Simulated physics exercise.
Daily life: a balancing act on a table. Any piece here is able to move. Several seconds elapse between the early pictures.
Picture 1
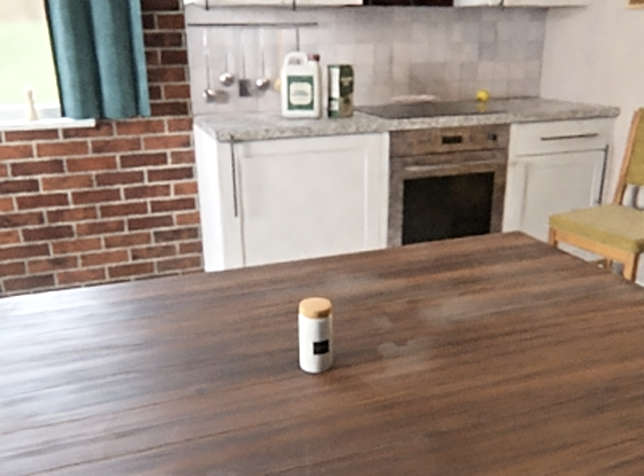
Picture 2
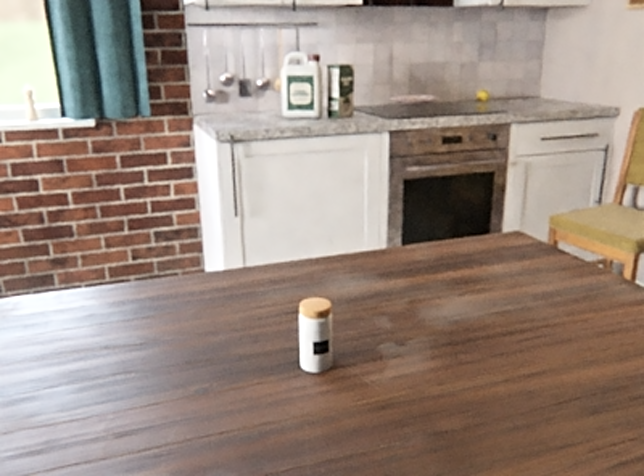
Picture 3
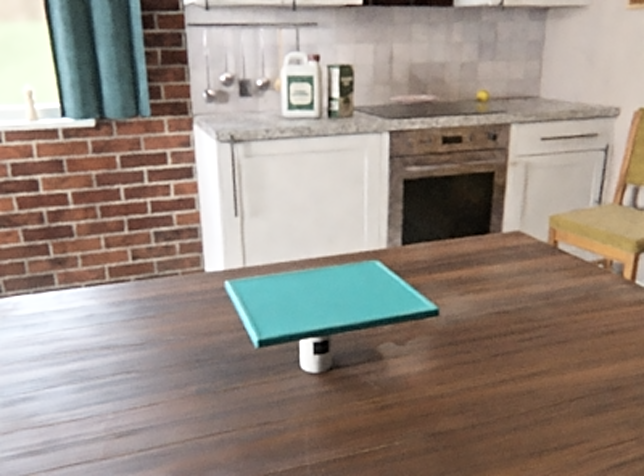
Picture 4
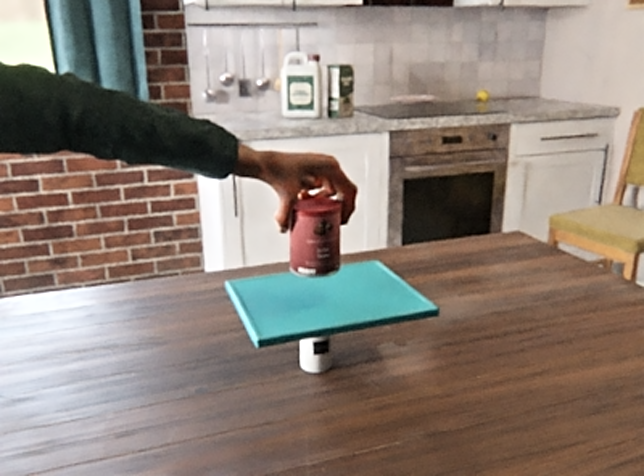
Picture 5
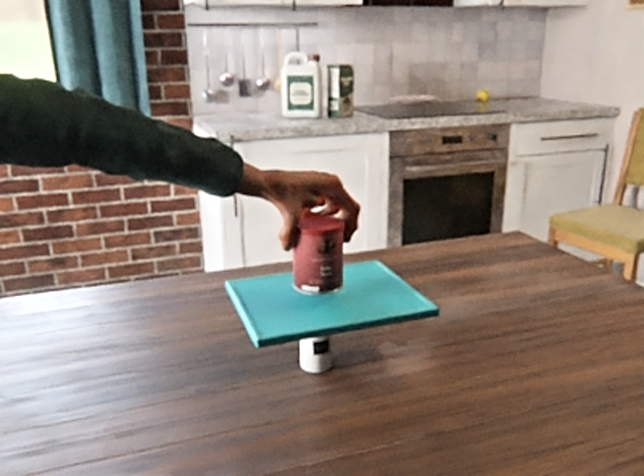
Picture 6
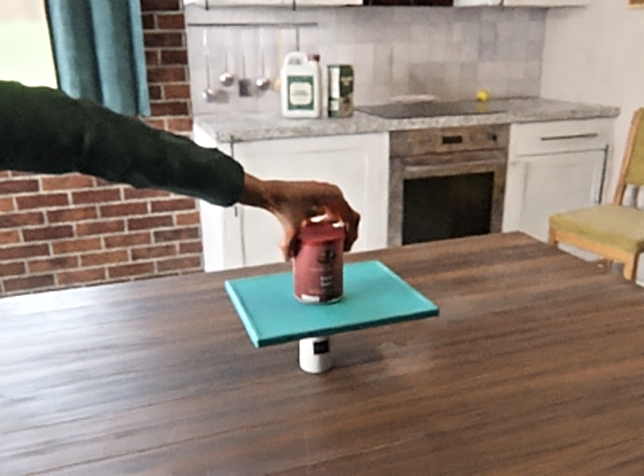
In the video, a small white jar stands on a wooden table, then a turquoise lid appears balanced on top of it. A hand reaches in from the left, lowers a red tin onto the lid, and keeps holding it.
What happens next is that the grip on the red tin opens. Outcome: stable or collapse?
Well, once it's let go, everything stays put there.
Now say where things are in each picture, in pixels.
In the first frame, the last thing is not in view yet.
In the second frame, the last thing is not in view yet.
In the third frame, the last thing is not in view yet; turquoise lid (326, 297).
In the fourth frame, coming down; red tin (315, 236); turquoise lid (326, 297).
In the fifth frame, coming down; red tin (318, 254); turquoise lid (326, 297).
In the sixth frame, set down, still held; red tin (318, 264); turquoise lid (326, 297).
Then, 0.20 s on from there, no change.
Then, 0.40 s on from there, red tin resting near (318, 264).
In the end, all 3 unmoved. At the end, from the last picture's camera, red tin near (318, 264). The stack keeps its balance.
